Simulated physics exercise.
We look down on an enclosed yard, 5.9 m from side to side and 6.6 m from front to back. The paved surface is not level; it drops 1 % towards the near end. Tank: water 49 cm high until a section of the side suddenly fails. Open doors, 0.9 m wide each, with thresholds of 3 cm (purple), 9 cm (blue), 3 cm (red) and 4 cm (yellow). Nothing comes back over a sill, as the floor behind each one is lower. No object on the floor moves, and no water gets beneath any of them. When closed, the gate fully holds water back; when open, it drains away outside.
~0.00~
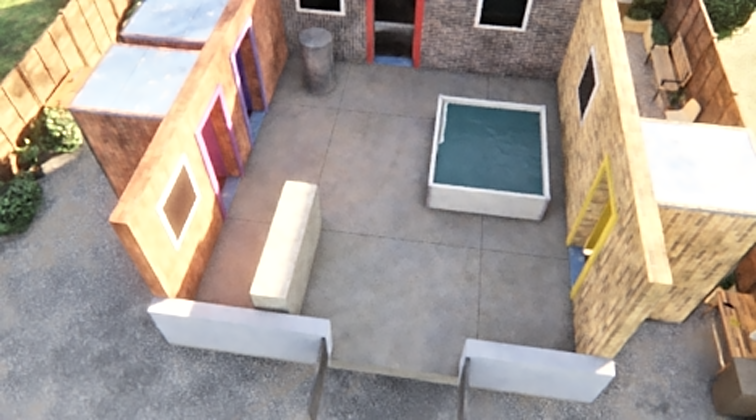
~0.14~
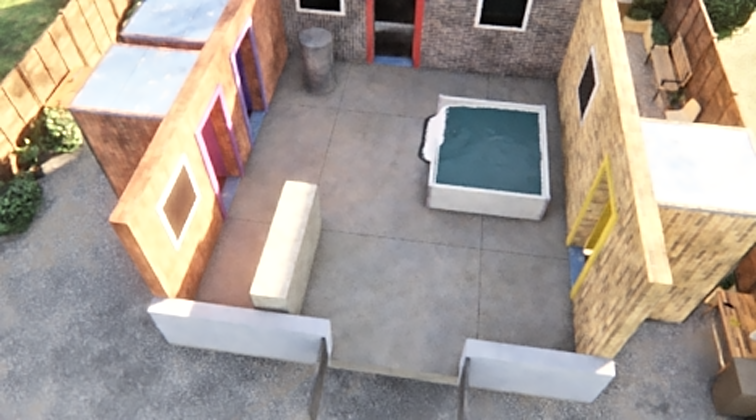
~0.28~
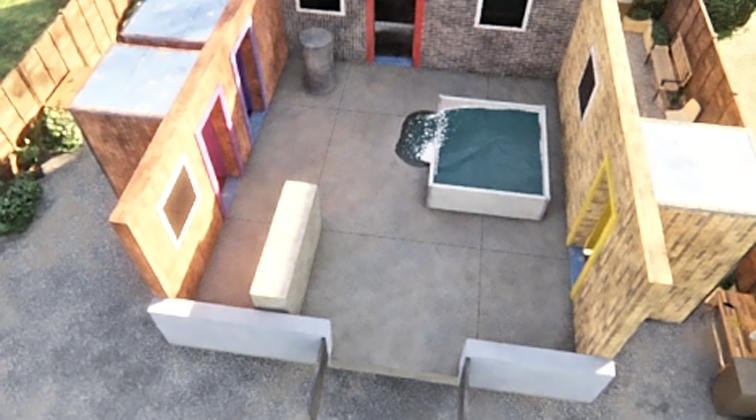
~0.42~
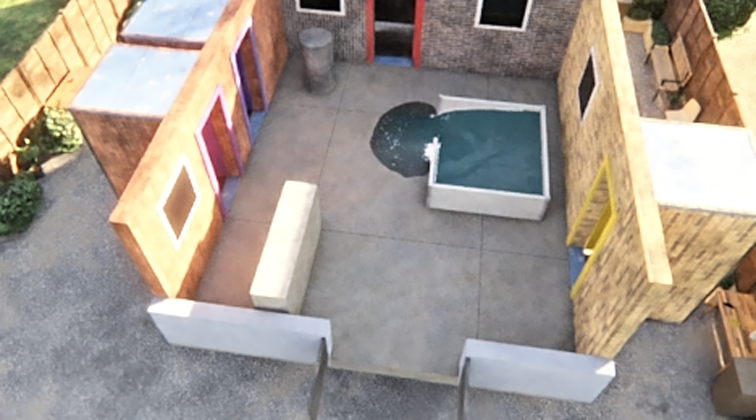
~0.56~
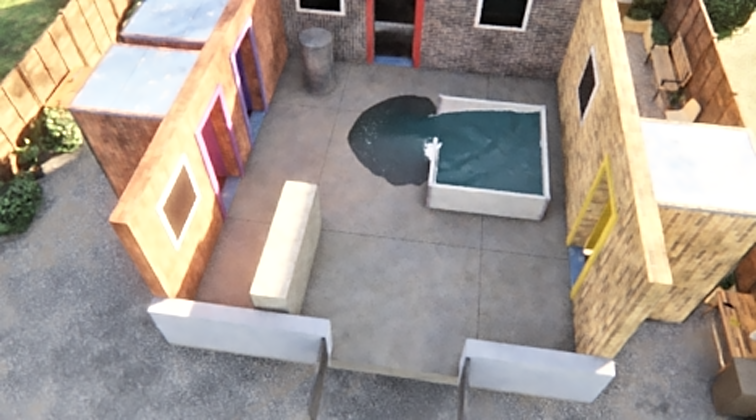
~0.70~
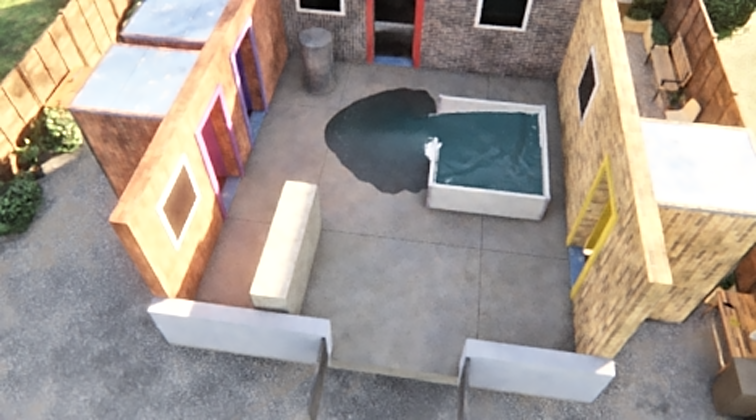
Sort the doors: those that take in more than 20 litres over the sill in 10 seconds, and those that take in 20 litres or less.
Sorted: The purple door takes in more; the blue door takes in more; the red door takes in more; the yellow door takes in 20 litres or less.
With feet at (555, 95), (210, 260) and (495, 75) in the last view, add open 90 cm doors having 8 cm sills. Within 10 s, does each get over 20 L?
The first one doesn't reach it, the second one exceeds it, and the third one doesn't reach it.
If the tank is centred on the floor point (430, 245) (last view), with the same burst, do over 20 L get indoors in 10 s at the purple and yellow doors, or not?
Purple: Too much; yellow: Within limit.
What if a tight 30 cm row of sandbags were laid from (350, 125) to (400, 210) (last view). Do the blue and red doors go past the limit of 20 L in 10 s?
So the blue door comes out low enough while the red door comes out too high.
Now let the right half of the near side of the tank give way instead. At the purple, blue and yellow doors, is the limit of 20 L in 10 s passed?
Result: Purple limit not passed, blue limit not passed, yellow limit passed.
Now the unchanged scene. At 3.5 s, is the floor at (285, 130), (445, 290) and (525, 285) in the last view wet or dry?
Soaked, untouched, untouched.
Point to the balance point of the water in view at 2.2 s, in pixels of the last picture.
I'd say somewhere around (423, 148).
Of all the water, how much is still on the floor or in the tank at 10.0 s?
Still there: Roughly 86 %.
After 1.4 s water covers 25 % of the floor and is deepest (24 cm) near (426, 131); purple door not reached, blue door 12 cm at the sill, 0 L in, red door not reached, yellow door not reached.
After 2.2 s water covers 35 % of the floor and is deepest (24 cm) near (344, 63); purple door 7 cm at the sill, 0 L in, blue door 19 cm at the sill, 21 L in, red door 5 cm at the sill, 6 L in, yellow door not reached.
After 3.5 s water covers 40 % of the floor and is deepest (22 cm) near (282, 74); purple door 8 cm at the sill, 22 L in, blue door 16 cm at the sill, 69 L in, red door 6 cm at the sill, 25 L in, yellow door not reached.
After 6.0 s water covers 50 % of the floor and is deepest (20 cm) near (186, 323); purple door 6 cm at the sill, 47 L in, blue door 13 cm at the sill, 106 L in, red door 8 cm at the sill, 51 L in, yellow door not reached.
After 10.0 s water covers 75 % of the floor and is deepest (18 cm) near (186, 323); purple door 11 cm at the sill, 94 L in, blue door 6 cm at the sill, 115 L in, red door 5 cm at the sill, 76 L in, yellow door not reached.
